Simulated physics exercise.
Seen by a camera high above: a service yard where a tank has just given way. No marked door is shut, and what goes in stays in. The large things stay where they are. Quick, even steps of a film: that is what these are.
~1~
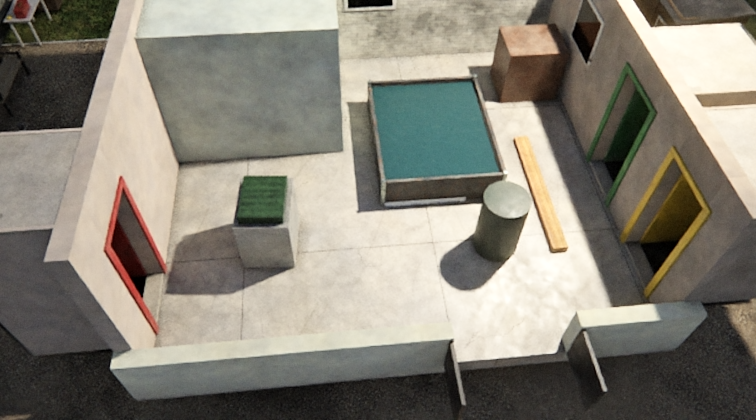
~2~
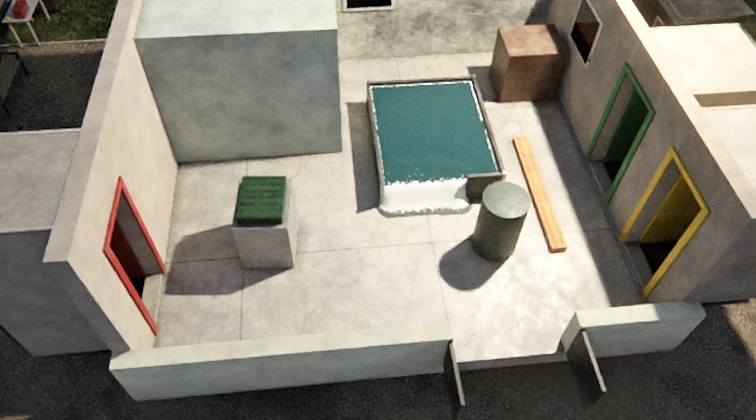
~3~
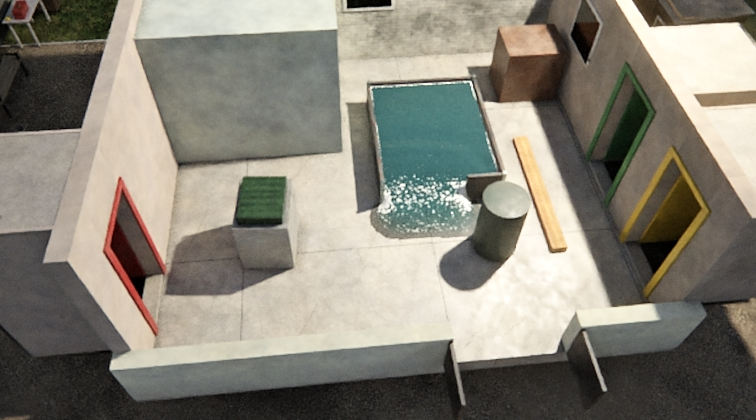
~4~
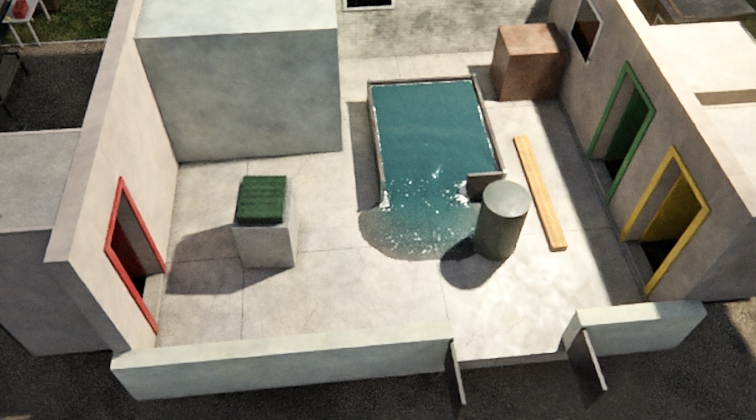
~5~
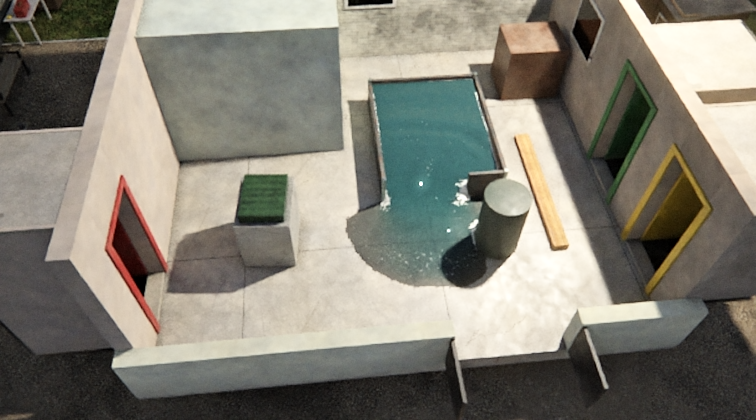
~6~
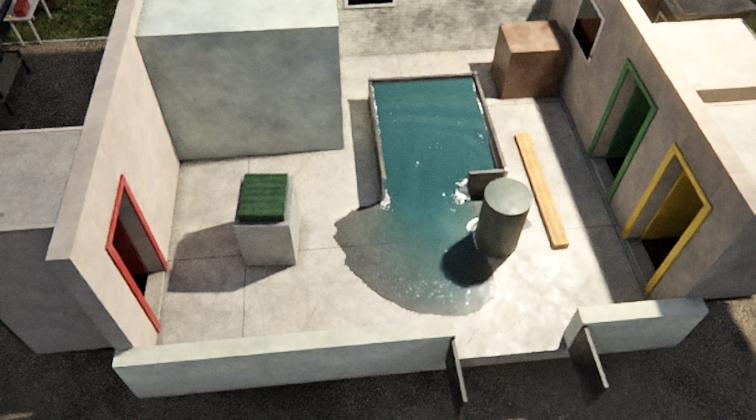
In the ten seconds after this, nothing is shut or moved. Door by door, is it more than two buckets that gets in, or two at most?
Yellow door - two at most; red door - more than two; green door - two at most.
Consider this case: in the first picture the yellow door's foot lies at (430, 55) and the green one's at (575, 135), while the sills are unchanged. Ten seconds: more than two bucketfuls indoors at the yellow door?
So the yellow door comes in low, it seems.
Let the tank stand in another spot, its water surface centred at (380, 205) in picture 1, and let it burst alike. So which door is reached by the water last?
That would be the one in green, I say.
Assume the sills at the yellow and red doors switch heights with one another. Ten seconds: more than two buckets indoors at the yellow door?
The yellow one falls short.
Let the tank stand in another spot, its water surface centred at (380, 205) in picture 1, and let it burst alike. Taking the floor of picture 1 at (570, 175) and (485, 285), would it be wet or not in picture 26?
Result: Spared; inundated.
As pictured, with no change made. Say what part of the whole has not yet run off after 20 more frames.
My figure: Some 84 per cent.
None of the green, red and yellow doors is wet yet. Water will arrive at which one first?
I'd say the red-painted one.
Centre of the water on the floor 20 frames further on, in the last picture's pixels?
At roughly (395, 218).
A moment on, water covers 20 % of the floor; the yellow door not reached, the red door not reached, the green door not reached.
Next, water covers 30 % of the floor; the yellow door not reached, the red door not reached, the green door not reached.
Then, water covers 40 % of the floor; the yellow door not reached, the red door under two buckets in, the green door not reached.
Later, water covers 50 % of the floor; the yellow door wet at the sill, nothing in, the red door over two buckets in, the green door not reached.
In the end, water covers 60 % of the floor; the yellow door wet at the sill, nothing in, the red door far over two buckets in, the green door not reached.
